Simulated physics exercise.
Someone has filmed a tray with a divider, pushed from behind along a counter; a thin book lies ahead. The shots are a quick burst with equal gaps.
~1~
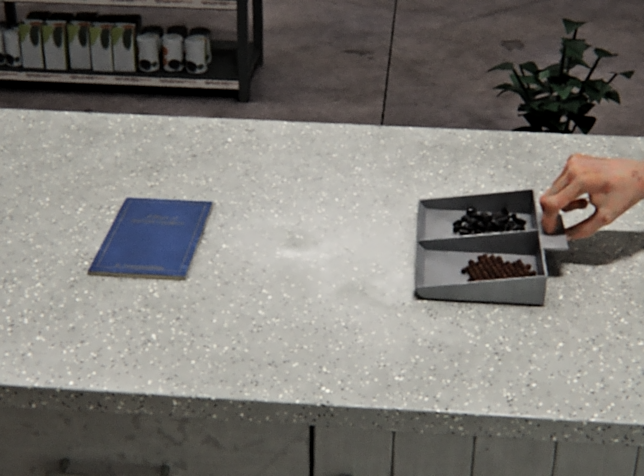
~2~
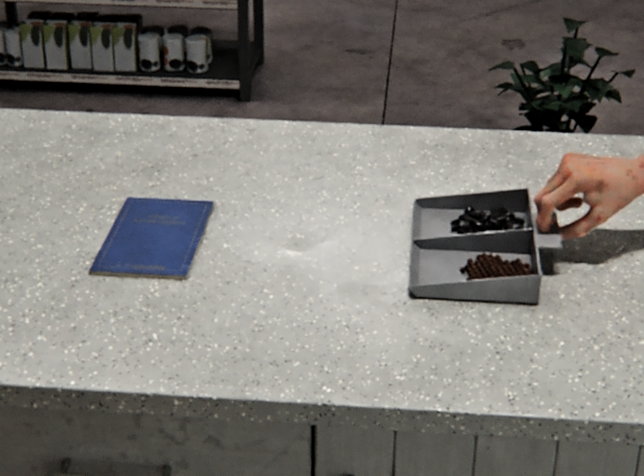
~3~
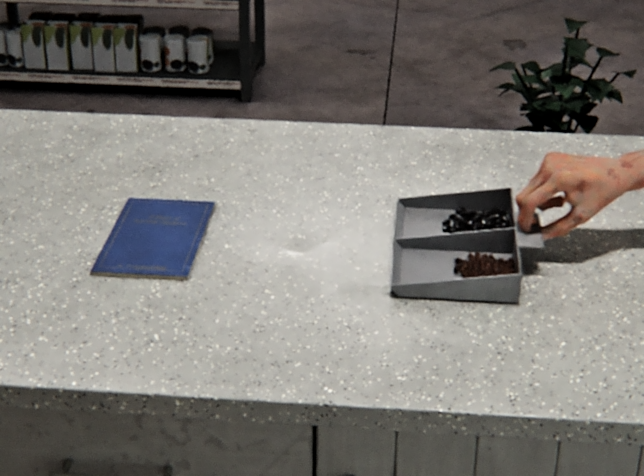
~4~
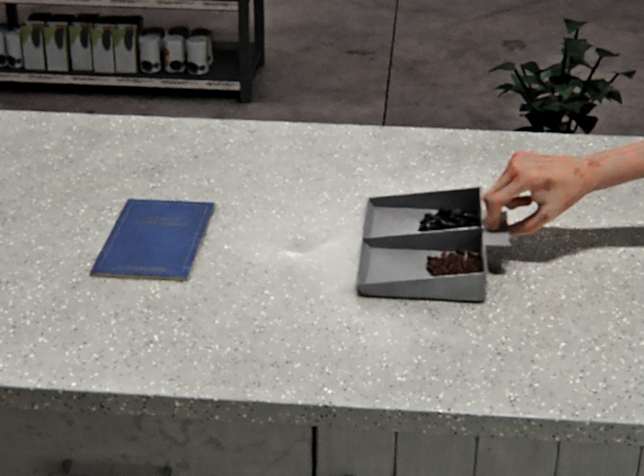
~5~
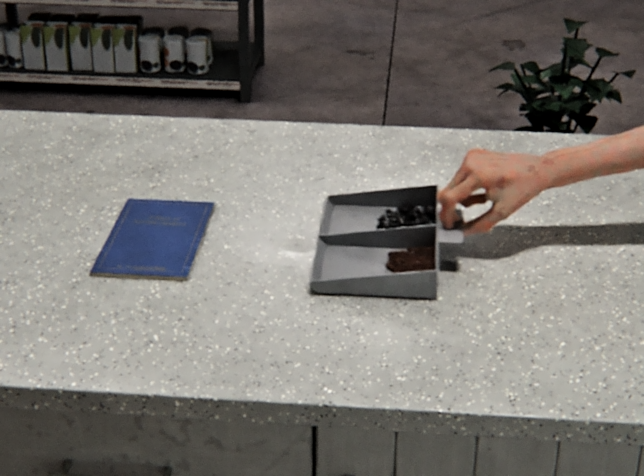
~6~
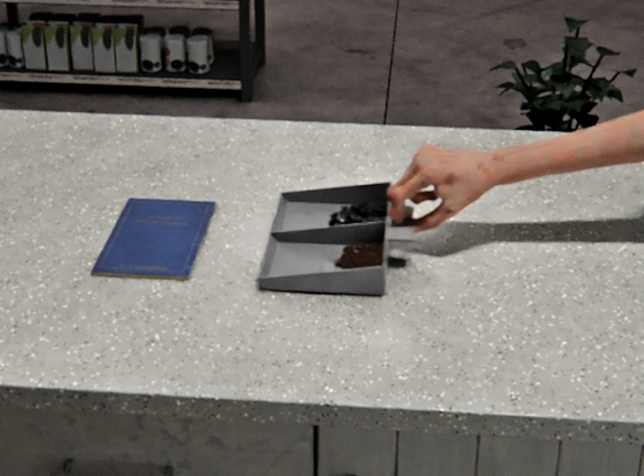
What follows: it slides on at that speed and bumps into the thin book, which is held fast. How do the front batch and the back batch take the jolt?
Here the front batch loses pieces over the front, and the back batch loses pieces over the front.
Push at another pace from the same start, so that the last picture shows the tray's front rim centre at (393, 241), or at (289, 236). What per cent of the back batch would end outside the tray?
The first gives 0 %, the second 30 %.
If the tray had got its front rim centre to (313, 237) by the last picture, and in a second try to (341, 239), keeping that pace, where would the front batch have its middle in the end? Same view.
One: (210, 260). Two: (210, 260).
Then, 0.04 s past the last view, tray still sliding, front rim near (238, 234); front batch all inside; back batch all inside.
Then, 0.19 s past the last view, tray stopped at the thin book; front batch a small part out of the tray; back batch about a quarter out of the tray.
Then, 0.40 s past the last view, tray stopped at the thin book; front batch about a third out of the tray; back batch about a third out of the tray.
Finally, tray stopped at the thin book; front batch about a third out of the tray; back batch about a third out of the tray.
